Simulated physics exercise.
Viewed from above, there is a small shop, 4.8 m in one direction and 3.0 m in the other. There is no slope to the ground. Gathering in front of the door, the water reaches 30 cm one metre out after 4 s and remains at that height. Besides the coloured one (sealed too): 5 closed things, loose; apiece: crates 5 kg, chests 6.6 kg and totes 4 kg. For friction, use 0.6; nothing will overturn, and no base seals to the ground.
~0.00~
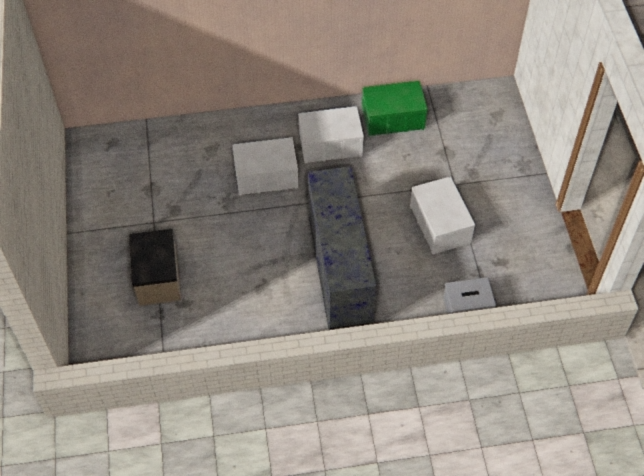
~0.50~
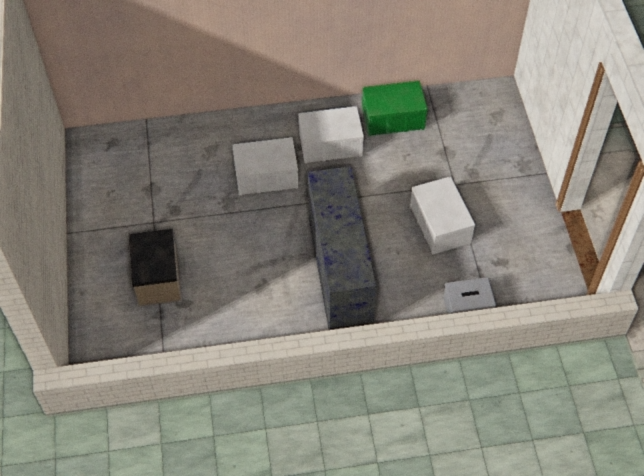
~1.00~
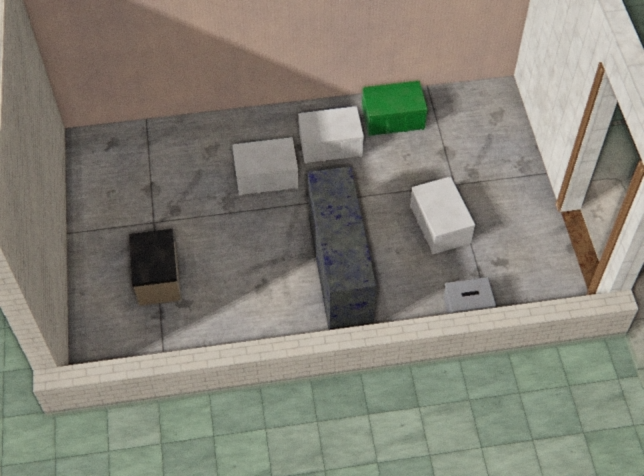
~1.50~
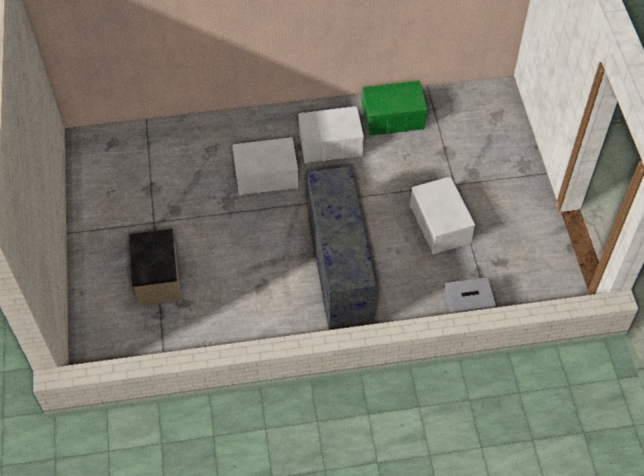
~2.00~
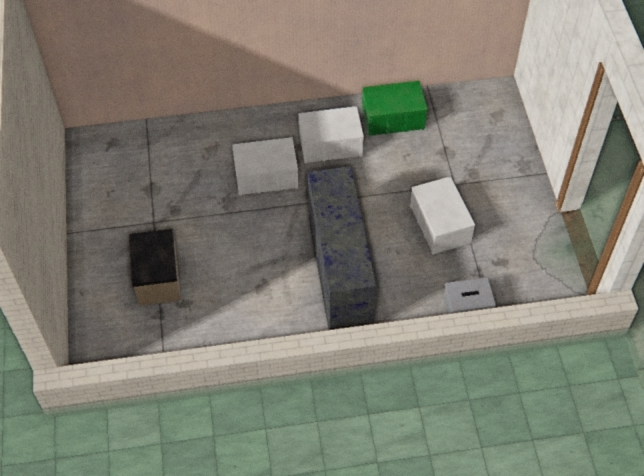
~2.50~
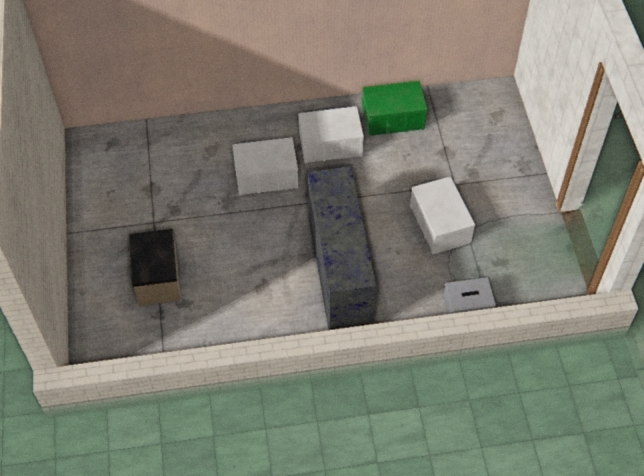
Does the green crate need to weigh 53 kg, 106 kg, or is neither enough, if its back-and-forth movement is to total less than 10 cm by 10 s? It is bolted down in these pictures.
It takes only the lighter ballast.
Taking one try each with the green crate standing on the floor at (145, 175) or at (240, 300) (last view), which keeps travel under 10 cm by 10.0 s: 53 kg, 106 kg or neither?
The small mass already works; the small mass already works.
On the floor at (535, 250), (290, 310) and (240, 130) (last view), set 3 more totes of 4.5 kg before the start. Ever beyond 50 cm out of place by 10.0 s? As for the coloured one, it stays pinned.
One by one: Too far, not far enough and too far.
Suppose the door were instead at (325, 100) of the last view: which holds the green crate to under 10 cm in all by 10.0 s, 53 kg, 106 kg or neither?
Okay, so the light mass does it.
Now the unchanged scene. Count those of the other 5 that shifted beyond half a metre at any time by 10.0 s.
That comes to 4.
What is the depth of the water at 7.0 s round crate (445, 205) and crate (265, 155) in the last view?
Depth approx. 3 cm / 2 cm.
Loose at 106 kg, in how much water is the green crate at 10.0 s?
About 11 cm.
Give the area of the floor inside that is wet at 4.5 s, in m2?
Wet area: Approx. 5.5 m2.
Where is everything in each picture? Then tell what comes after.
In the first picture, the green crate at (395, 98), on the bottom; 0.0 m2 under water; 0 of 6 have shifted.
In the second picture, the green crate at (395, 98) rests on the ground; 0.0 m2 under water; 0 of 6 have shifted.
In the third picture, the green crate at (395, 98) rests on the ground; water covers 0.0 m2; 0 of 6 have shifted.
In the fourth picture, the green crate at (395, 98), on the bottom; water covers 0.0 m2; 0 of 6 have shifted.
In the fifth picture, the green crate at (395, 98) rests on the ground; water covers 0.2 m2; 0 of 6 have shifted.
In the sixth picture, the green crate at (395, 98) rests on the ground; 0.9 m2 under water; 0 of 6 have shifted.
After 3.5 s the green crate would be 0 cm from its start with 53 kg and 0 cm from its start with 106 kg; 0 cm of water round it then.
After 4.5 s the green crate would be 0 cm from its start with 53 kg and 0 cm from its start with 106 kg; 2 cm of water round it then.
After 7.0 s the green crate would be 0 cm from its start with 53 kg and 0 cm from its start with 106 kg; 8 cm of water round it then.
After 10.0 s the green crate would be 0 cm from its start with 53 kg and 0 cm from its start with 106 kg; 11 cm of water round it then.
